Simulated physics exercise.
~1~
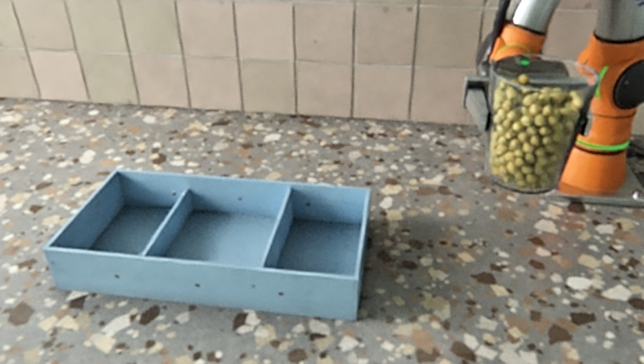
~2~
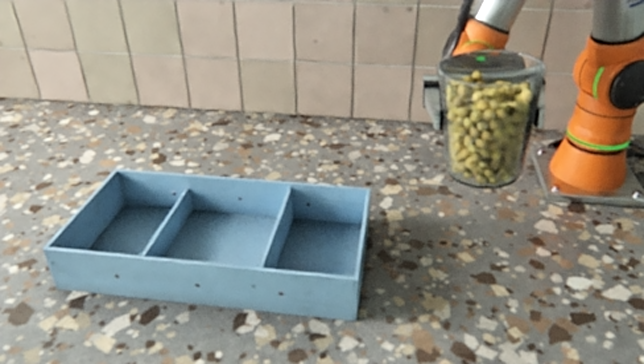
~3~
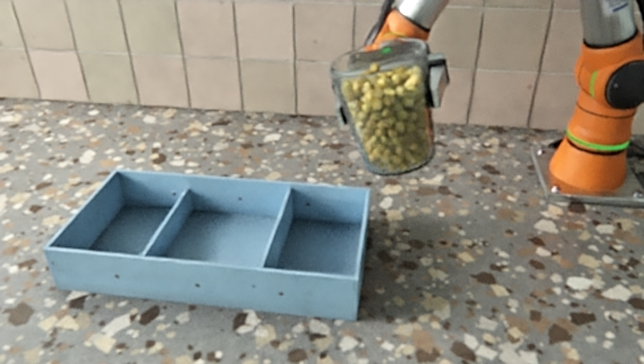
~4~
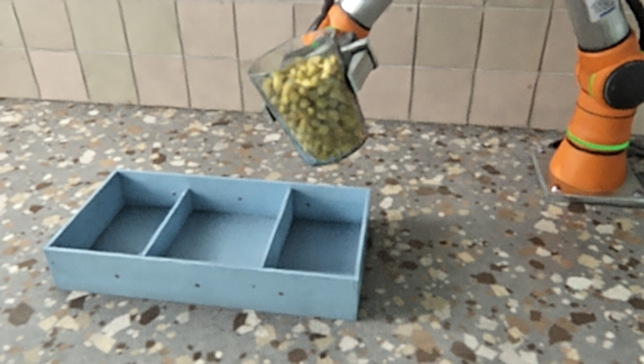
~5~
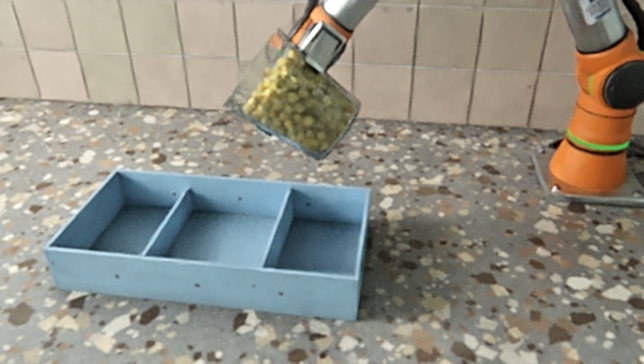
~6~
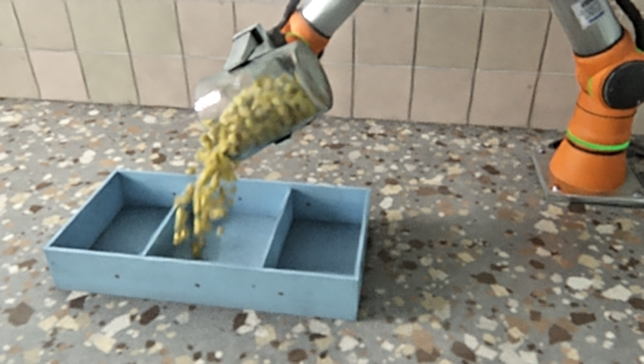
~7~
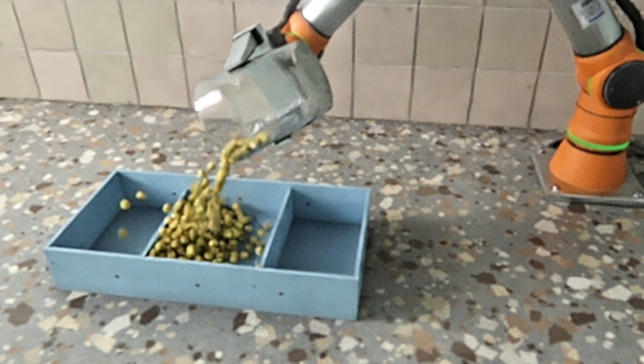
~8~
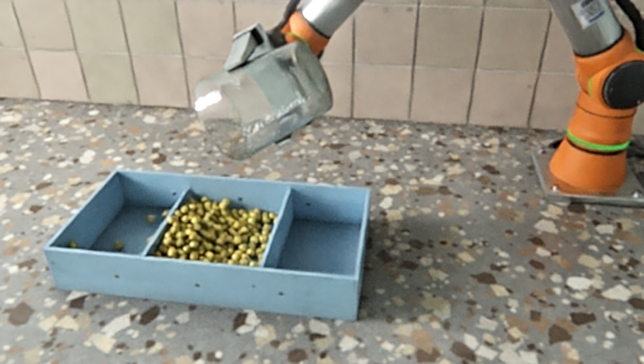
On a speckled terrazzo surface in front of a beige tiled wall, seen from a fixed, slightly raised view, a blue box with three compartments sits at the left. At the upper right, an orange and grey robot arm holds a clear container full of yellowish-green beads. The arm carries the container left, tilting it as it nears the box. It then tips the container on its side, and the beads stream into the middle compartment, a few scattering into the left one. Finally the container hangs empty above a heap in the middle, while the right compartment stays empty.
